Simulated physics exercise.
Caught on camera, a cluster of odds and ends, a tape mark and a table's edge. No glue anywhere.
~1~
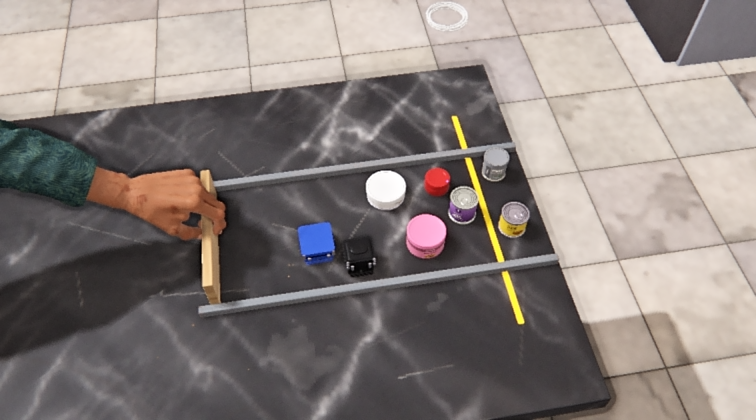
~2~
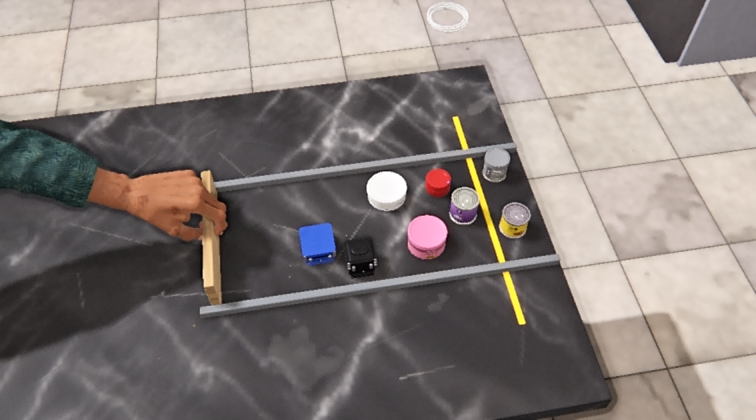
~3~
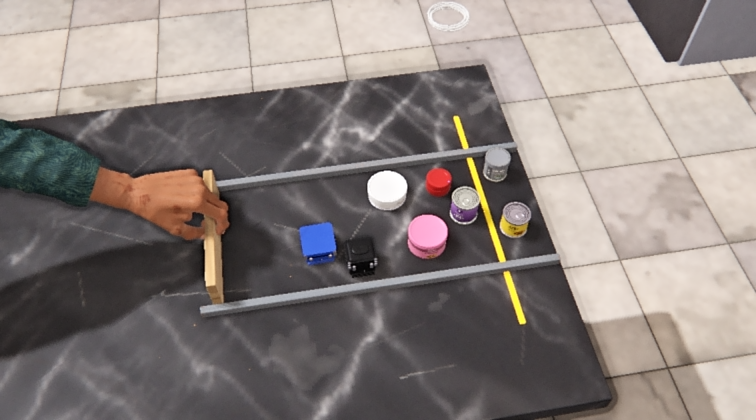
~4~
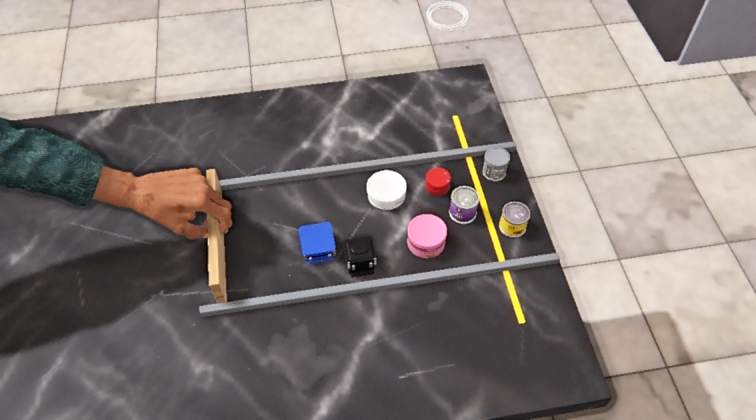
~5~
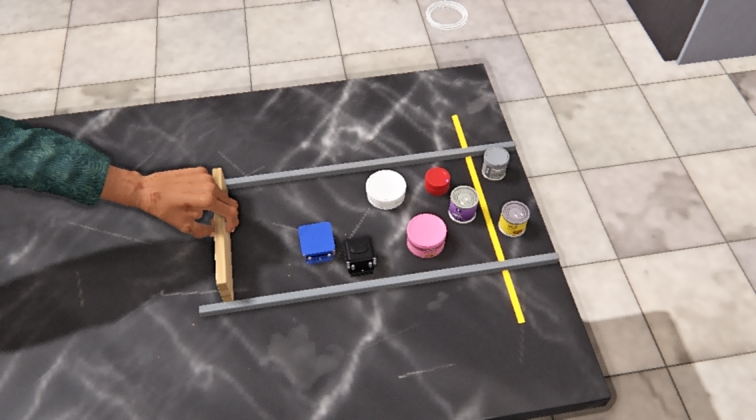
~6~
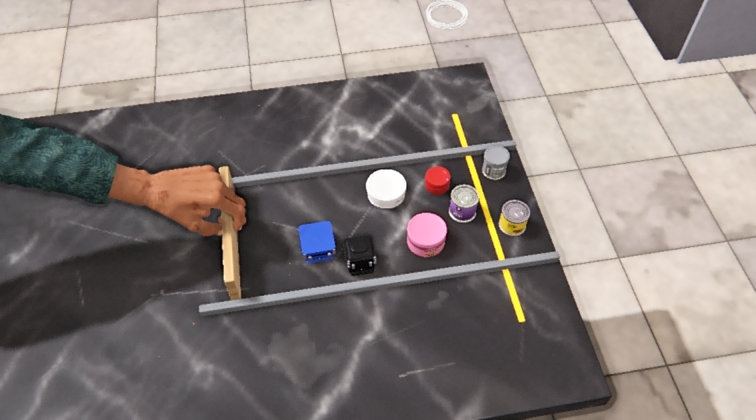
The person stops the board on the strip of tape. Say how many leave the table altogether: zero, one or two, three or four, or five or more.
The number that fall off is one or two.
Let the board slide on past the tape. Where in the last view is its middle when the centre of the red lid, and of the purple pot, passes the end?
Its middle is around (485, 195) and around (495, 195).
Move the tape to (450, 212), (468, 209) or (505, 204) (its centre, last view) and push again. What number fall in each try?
The counts: 0, 1 and 4.
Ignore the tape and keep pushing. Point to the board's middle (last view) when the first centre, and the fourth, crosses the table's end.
First at (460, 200), next at (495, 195).
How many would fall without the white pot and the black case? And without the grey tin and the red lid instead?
1 in the first case, 1 in the second.
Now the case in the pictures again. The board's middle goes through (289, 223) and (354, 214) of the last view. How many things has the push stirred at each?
The counts are 0 and 2.
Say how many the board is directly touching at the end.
The number is 3.
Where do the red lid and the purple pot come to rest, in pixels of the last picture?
Near (527, 175) and (528, 192).
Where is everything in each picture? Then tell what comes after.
The first frame shows grey tin (495, 165); yellow pot (514, 220); purple pot (463, 206); board (210, 236); tape (484, 209).
The second frame shows yellow pot (515, 221); red lid (438, 183).
The third frame shows purple pot (465, 206); blue case (318, 244).
The fourth frame shows grey tin (496, 164); pink tub (427, 237).
The fifth frame shows yellow pot (514, 220); white pot (386, 190).
The sixth frame shows grey tin (495, 163); yellow pot (514, 219); purple pot (464, 204); board (230, 232); tape (485, 207).
A little later, none off yet; grey tin at rest near (495, 163); yellow pot at rest near (514, 219); purple pot at rest near (464, 204).
Next, none off yet; grey tin moving near (502, 161); yellow pot shifted a little near (528, 215); purple pot shifted about its own width near (485, 198).
When it is over, the number that fall off is one or two; down, yellow pot.
